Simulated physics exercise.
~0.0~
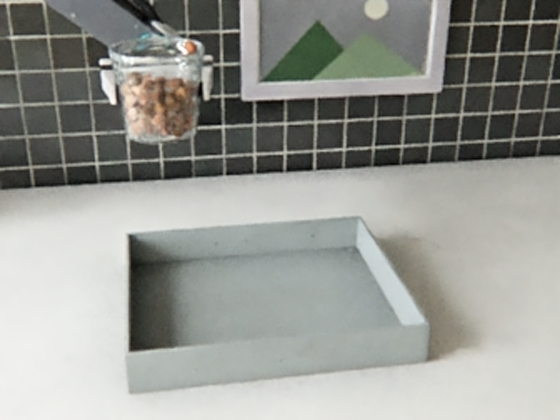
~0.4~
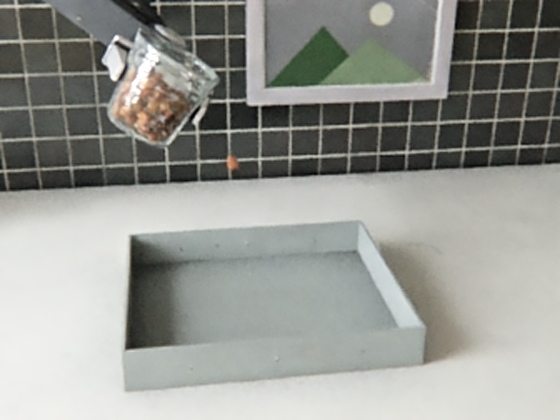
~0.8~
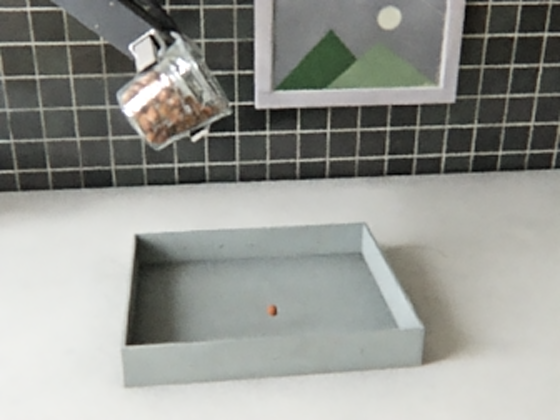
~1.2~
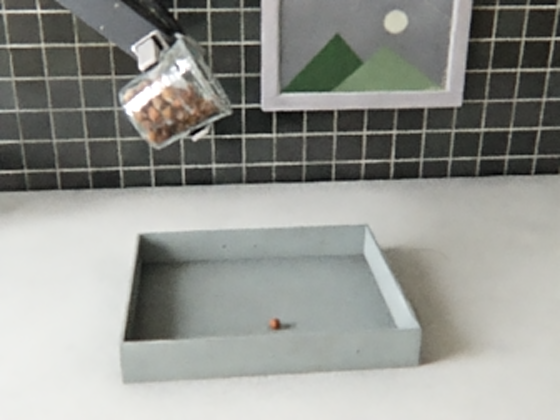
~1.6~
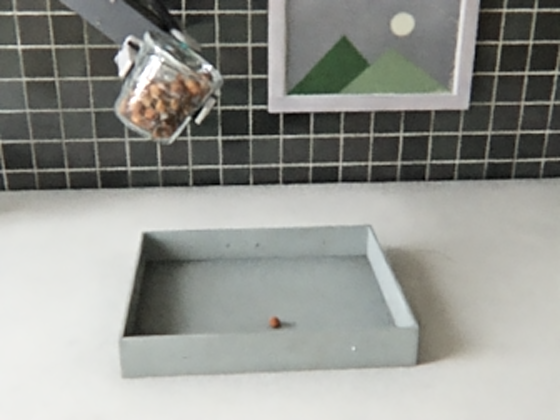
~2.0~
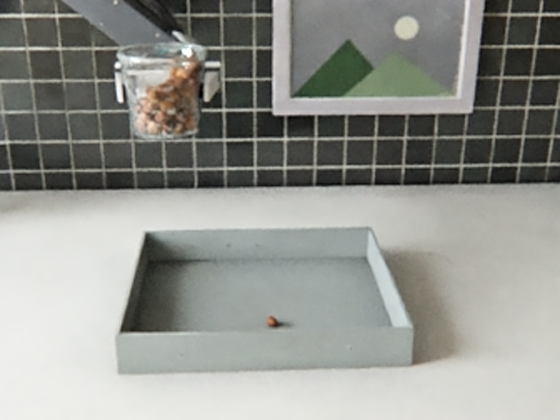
A clear jar of brown nuts, held by a dark arm above a shallow grey tray, tipped to the right and let a single nut drop in. The jar then swung back upright, still nearly full, leaving that one nut lying in the tray.
